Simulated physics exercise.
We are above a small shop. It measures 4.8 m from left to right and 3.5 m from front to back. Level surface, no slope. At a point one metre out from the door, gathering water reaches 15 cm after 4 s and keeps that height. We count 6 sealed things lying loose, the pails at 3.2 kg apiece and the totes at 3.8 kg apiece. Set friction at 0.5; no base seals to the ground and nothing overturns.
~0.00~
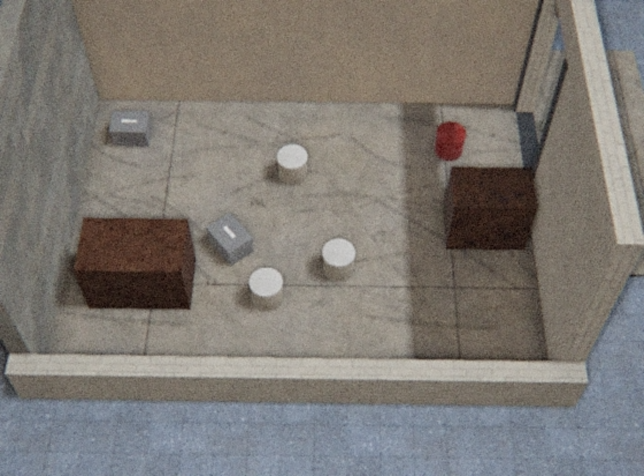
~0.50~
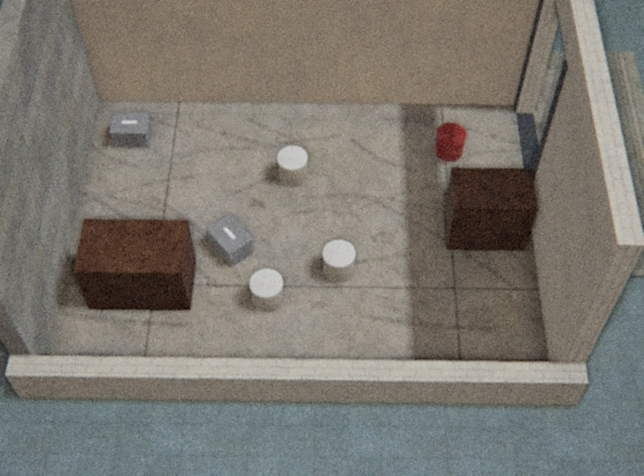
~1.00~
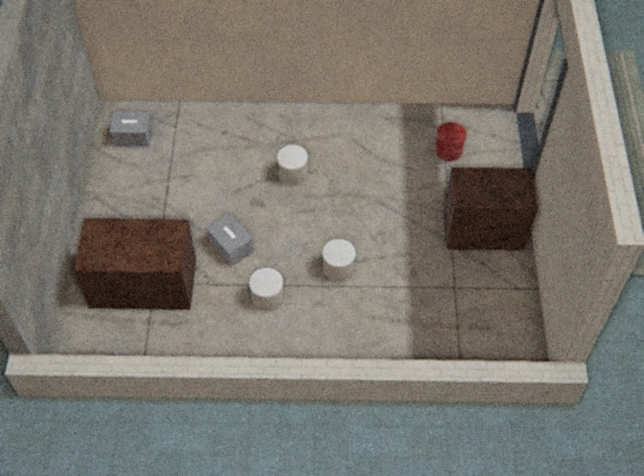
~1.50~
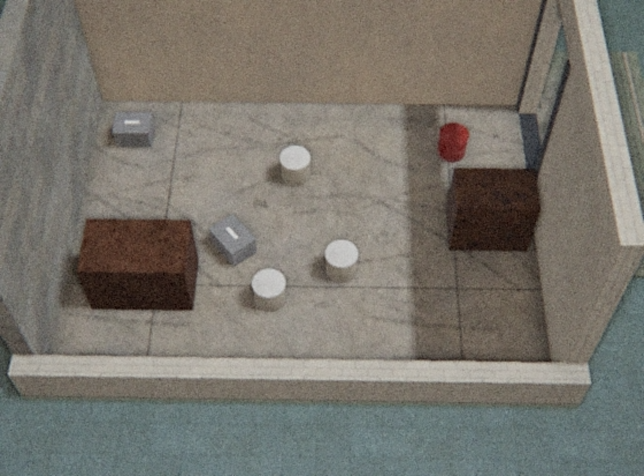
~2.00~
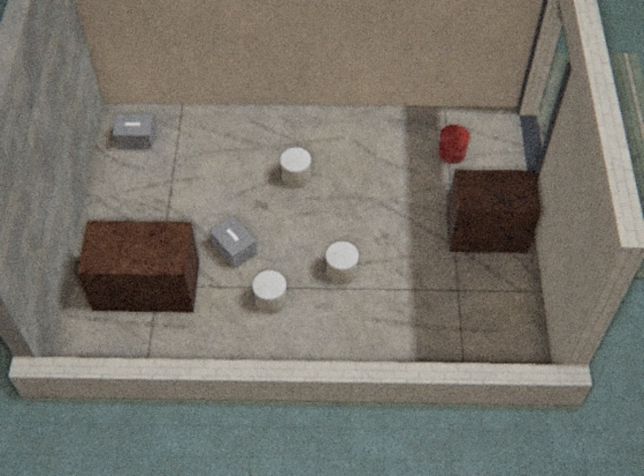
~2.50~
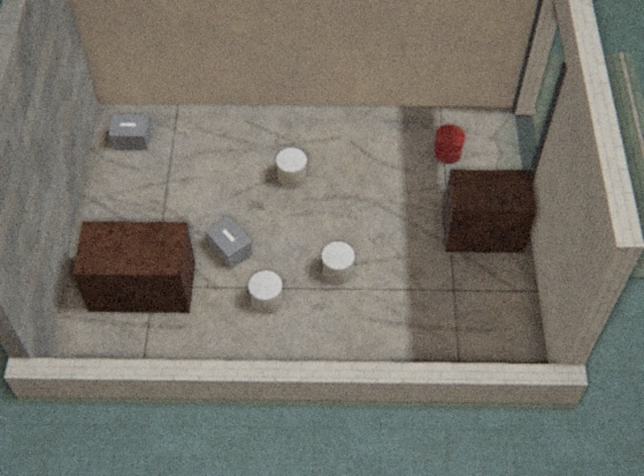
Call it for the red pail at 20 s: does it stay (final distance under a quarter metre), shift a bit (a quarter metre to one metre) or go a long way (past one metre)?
Goes a long way.
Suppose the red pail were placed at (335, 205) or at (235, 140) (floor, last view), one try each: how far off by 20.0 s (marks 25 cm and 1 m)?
The first time it wanders a bit, the second time it wanders far off.
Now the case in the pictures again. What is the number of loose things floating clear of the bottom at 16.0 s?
Count: 6.
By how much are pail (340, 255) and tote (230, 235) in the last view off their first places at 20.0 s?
Shifts: 20 cm / 100 cm.
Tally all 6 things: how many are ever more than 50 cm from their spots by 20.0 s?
Result: 5.
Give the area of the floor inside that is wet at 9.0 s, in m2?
Around 13 m2 of it.
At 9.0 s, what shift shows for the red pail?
Shift by then: About 350 cm.
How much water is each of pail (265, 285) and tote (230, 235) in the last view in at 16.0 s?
About 5 and 9 cm.
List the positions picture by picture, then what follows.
The first picture shows the red pail at (451, 133) rests on the ground; 0.0 m2 under water; 0 of 6 have shifted.
The second picture shows the red pail at (452, 134), on the bottom; 0.0 m2 under water; 0 of 6 have shifted.
The third picture shows the red pail at (452, 133), on the bottom; water covers 0.0 m2; 0 of 6 have shifted.
The fourth picture shows the red pail at (454, 134) rests on the ground; water covers 0.0 m2; 0 of 6 have shifted.
The fifth picture shows the red pail at (455, 136), on the bottom; 0.0 m2 under water; 0 of 6 have shifted.
The sixth picture shows the red pail at (450, 136), on the bottom; water covers 0.2 m2; 0 of 6 have shifted.
After 4.0 s the red pail is near (417, 136), 0.4 m from its start, aground; 0 afloat.
After 9.0 s the red pail is near (135, 143), 3.4 m from its start, afloat; 4 afloat.
After 16.0 s the red pail is near (134, 144), 3.4 m from its start, afloat; 6 afloat.
After 20.0 s the red pail is near (134, 123), 3.4 m from its start, afloat; 6 afloat.
